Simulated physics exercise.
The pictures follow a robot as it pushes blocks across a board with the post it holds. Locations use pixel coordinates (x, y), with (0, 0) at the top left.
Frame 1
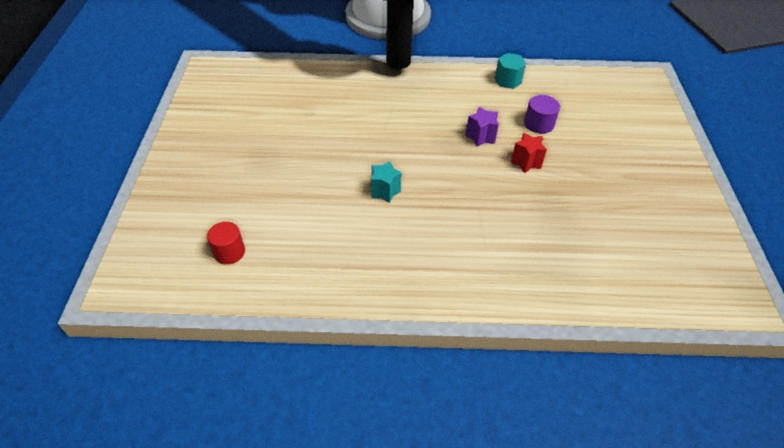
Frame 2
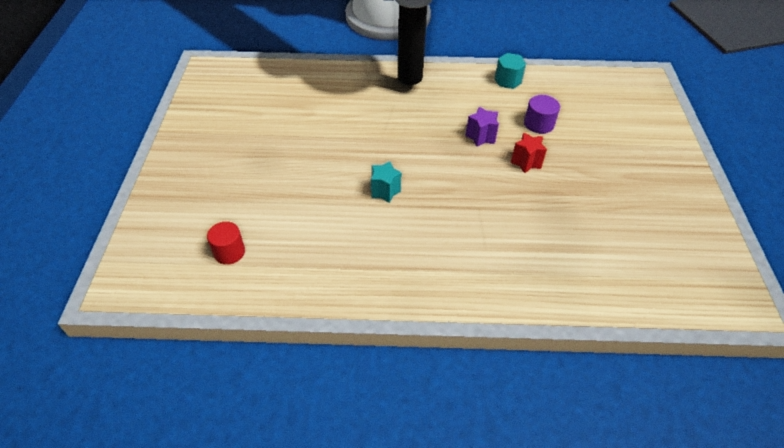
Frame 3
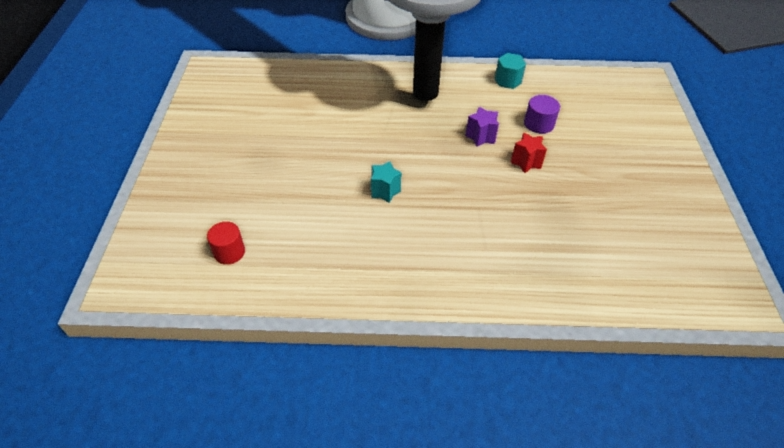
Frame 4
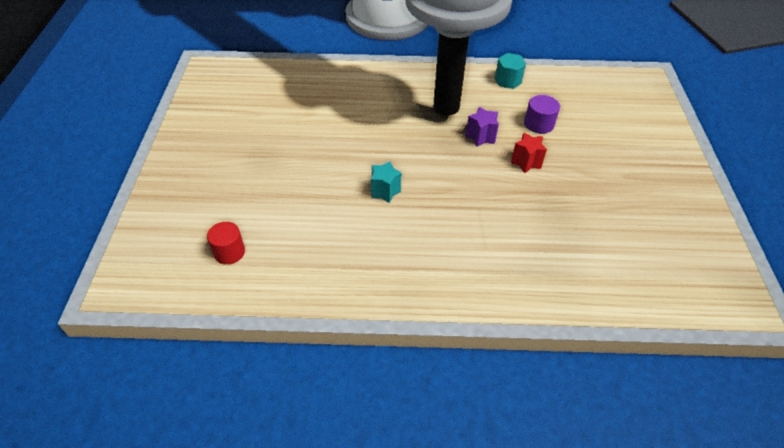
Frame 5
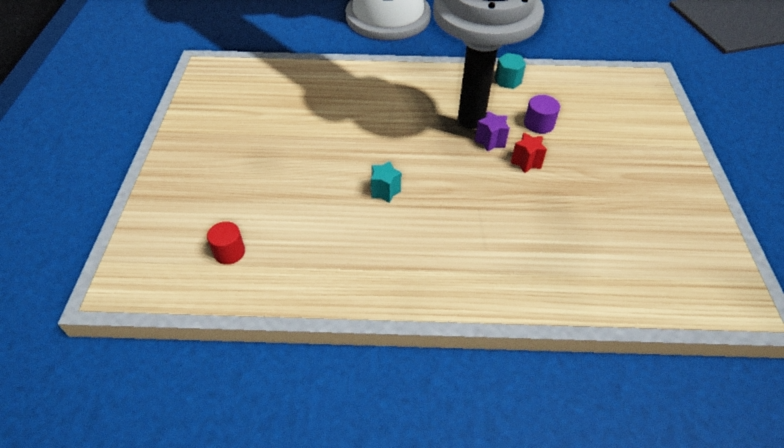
A black post on a robotic arm moves right and forward across a wooden board, nudging a purple star slightly right.
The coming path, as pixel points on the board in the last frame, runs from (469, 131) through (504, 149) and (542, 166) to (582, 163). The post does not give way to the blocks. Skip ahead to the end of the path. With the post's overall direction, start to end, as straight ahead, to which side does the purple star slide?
Out to the right.
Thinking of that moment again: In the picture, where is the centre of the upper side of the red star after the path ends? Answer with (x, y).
The centre of its top will be at (616, 181).
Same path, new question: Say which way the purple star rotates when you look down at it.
Verdict: Clockwise.
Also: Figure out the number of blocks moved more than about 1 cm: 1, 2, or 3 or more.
It should be two, as far as I can tell.
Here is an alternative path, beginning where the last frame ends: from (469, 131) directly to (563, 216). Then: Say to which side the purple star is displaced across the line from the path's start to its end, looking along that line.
The answer is left: Facing from the path's start to its end, that's where the purple star shifts.
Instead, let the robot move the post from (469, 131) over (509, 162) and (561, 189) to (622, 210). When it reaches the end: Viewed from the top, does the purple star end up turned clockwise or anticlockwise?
Viewed from the top, it goes anticlockwise.
The first path, step by step. One third of the way, post (507, 138); purple star (534, 138); red star (554, 153), turned 35° clockwise.
Two thirds of the way, post (546, 156); purple star (575, 156); red star (596, 172), turned 35° clockwise.
At the end, post (586, 153); purple star (606, 161), turned 30° clockwise; red star (616, 181), turned 60° clockwise; purple disc unmoved.
